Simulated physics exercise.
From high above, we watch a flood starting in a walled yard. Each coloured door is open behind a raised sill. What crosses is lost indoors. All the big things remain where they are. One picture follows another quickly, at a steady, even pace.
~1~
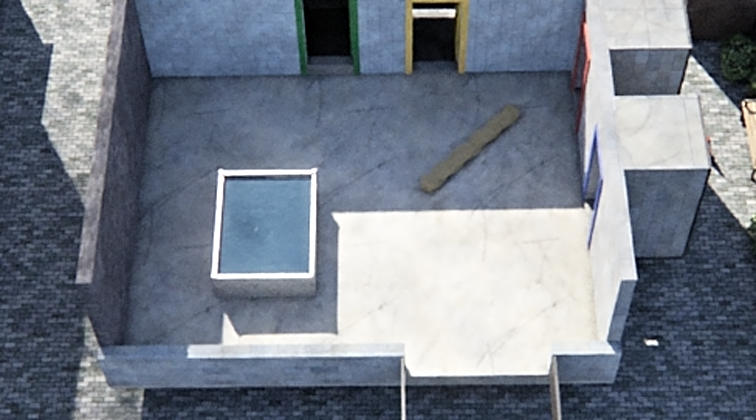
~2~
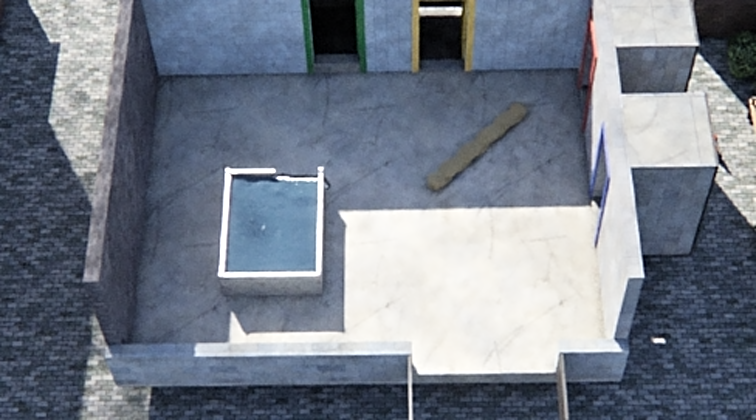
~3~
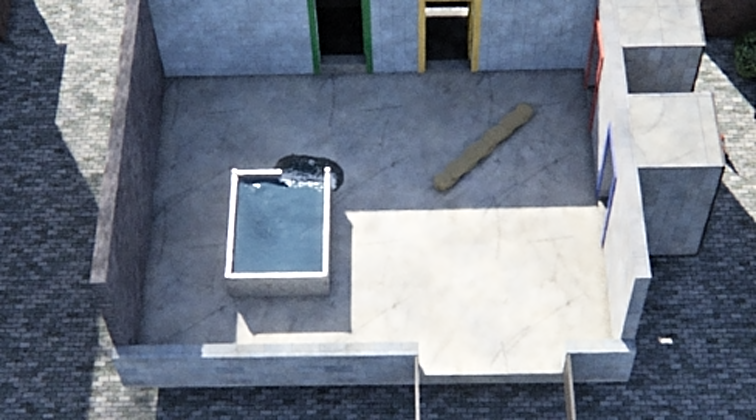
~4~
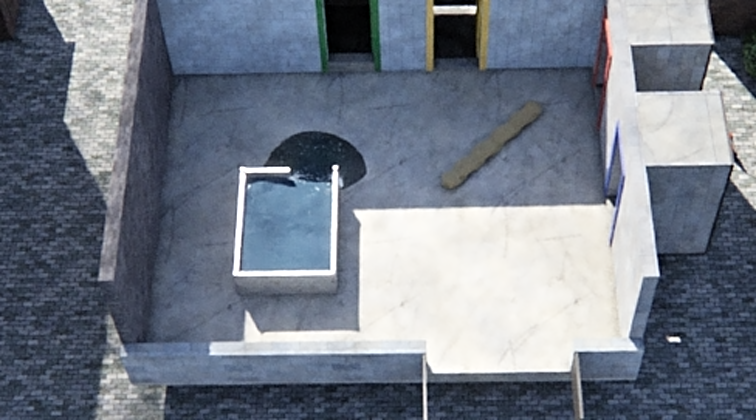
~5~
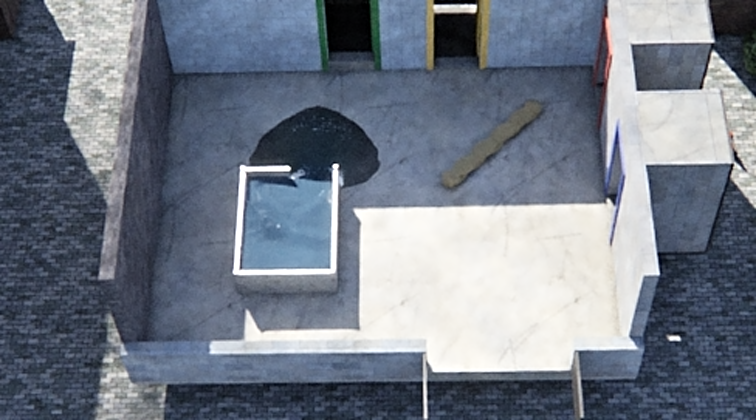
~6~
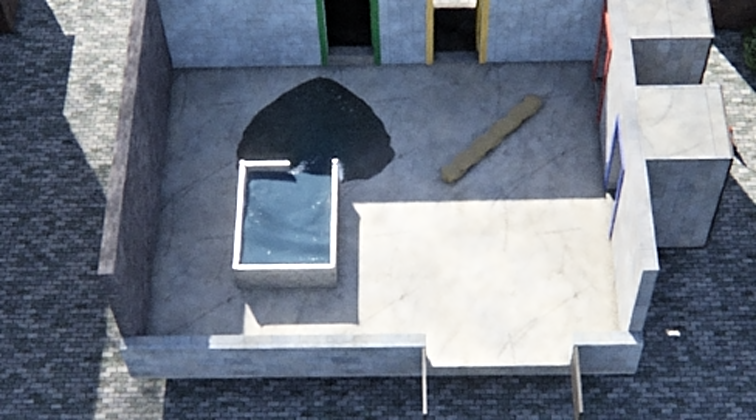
Water pours from the far side of an open tank and spreads darkly across the yard.
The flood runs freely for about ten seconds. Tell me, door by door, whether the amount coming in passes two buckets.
Green door: Two buckets or fewer, yellow door: Over two buckets, blue door: Two buckets or fewer, red door: Two buckets or fewer.
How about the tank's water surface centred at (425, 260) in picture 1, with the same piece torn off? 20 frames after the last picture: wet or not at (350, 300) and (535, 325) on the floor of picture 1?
Parched, parched.
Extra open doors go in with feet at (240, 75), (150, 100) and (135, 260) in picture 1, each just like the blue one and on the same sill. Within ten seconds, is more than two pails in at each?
Door by door: Ends up above, ends up above, ends up below.
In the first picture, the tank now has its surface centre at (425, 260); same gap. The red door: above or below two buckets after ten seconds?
In short: The red door is over.
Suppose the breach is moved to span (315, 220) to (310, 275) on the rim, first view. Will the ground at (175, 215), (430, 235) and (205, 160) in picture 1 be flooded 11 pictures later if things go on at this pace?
In turn: Untouched, then inundated, then untouched.
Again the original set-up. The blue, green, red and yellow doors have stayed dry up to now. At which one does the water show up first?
The green-painted one.
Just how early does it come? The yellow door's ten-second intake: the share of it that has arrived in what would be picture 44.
Estimate: Roughly 80 %.
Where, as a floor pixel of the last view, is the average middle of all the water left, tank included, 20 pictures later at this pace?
Centre of mass: Roughly (314, 163).
A moment on, water covers 15 % of the floor; the green door wet at the sill, nothing in, the yellow door not reached, the blue door not reached, the red door not reached.
Next, water covers 20 % of the floor; the green door wet at the sill, nothing in, the yellow door under two buckets in, the blue door not reached, the red door not reached.
Then, water covers 30 % of the floor; the green door wet at the sill, nothing in, the yellow door under two buckets in, the blue door not reached, the red door wet at the sill, nothing in.
Later, water covers 55 % of the floor; the green door wet at the sill, nothing in, the yellow door over two buckets in, the blue door wet at the sill, nothing in, the red door under two buckets in.
In the end, water covers 90 % of the floor; the green door wet at the sill, nothing in, the yellow door over two buckets in, the blue door wet at the sill, nothing in, the red door under two buckets in.
